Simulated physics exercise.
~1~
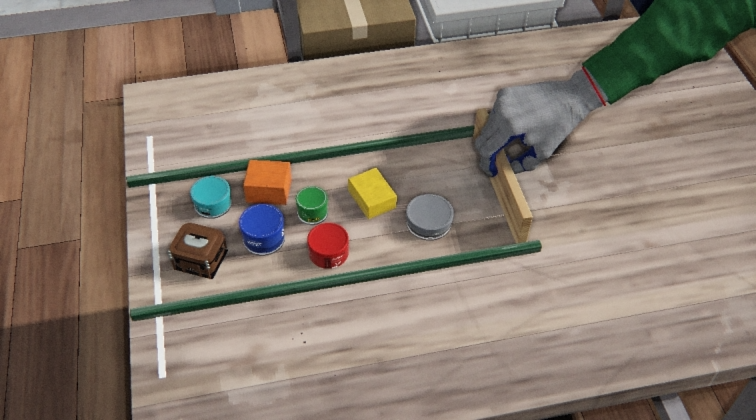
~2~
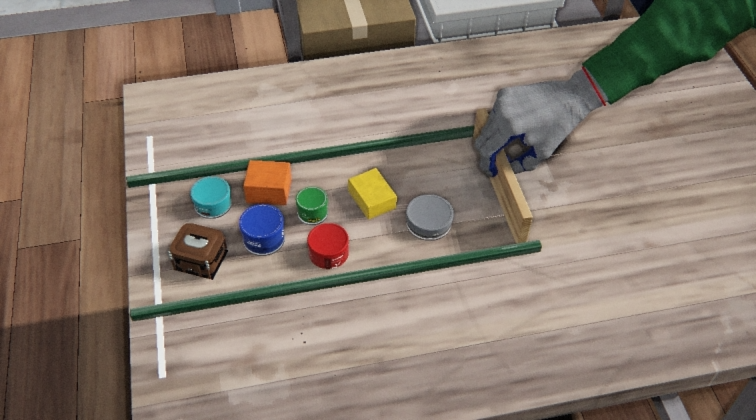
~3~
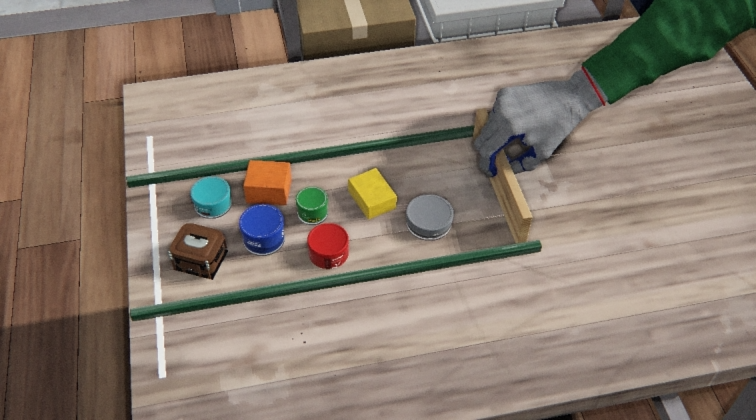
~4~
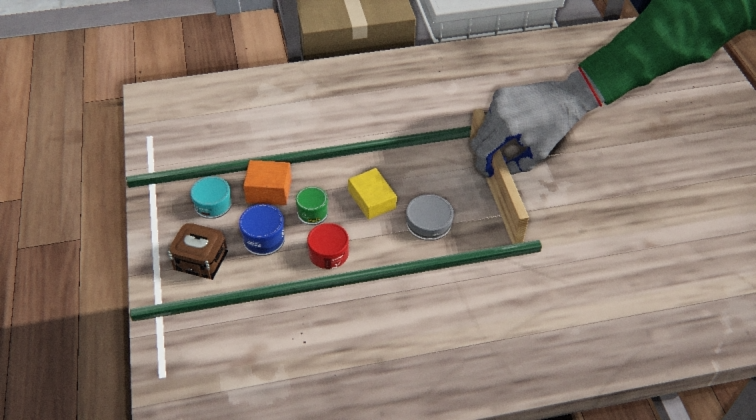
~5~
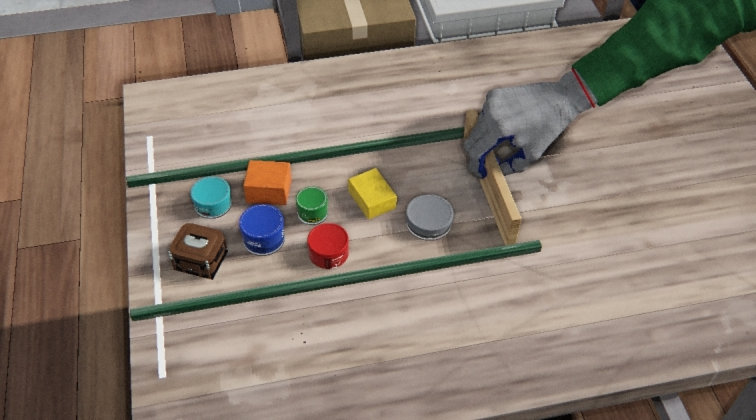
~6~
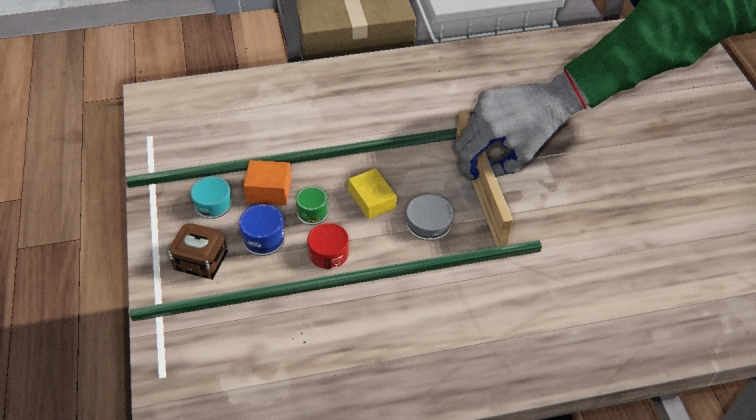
Gloved hand holding a wooden board still, then sliding it slightly left between green rails, small containers and blocks lying unmoved.
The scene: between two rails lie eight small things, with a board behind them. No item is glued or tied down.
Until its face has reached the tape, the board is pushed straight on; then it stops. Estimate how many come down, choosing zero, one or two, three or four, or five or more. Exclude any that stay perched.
What falls is five pieces or more.
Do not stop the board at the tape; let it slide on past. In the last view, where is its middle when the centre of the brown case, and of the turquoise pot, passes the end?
For the brown case at (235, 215), for the turquoise pot at (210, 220).
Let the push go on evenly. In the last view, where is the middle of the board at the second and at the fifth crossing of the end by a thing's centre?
At (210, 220) for the second, at (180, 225) for the fifth.
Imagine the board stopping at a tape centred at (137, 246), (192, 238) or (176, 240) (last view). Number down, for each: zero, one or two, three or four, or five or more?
In order: Five or over, 3 or 4, 5 or more.
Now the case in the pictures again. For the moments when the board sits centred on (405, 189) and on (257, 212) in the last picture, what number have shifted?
I get 1 at the one place and 8 at the other.
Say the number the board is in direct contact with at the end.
The answer is 2.
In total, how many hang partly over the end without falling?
The total here is 2.
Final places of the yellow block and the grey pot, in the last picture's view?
In the last picture they sit at about (135, 229) and about (131, 267).
Early on, none off yet; brown case at rest near (199, 251); turquoise pot at rest near (212, 198); blue pot at rest near (263, 230).
Finally, the number that fall off is five or more; lost, red tub, green pot, orange block, blue pot, turquoise pot and brown case.
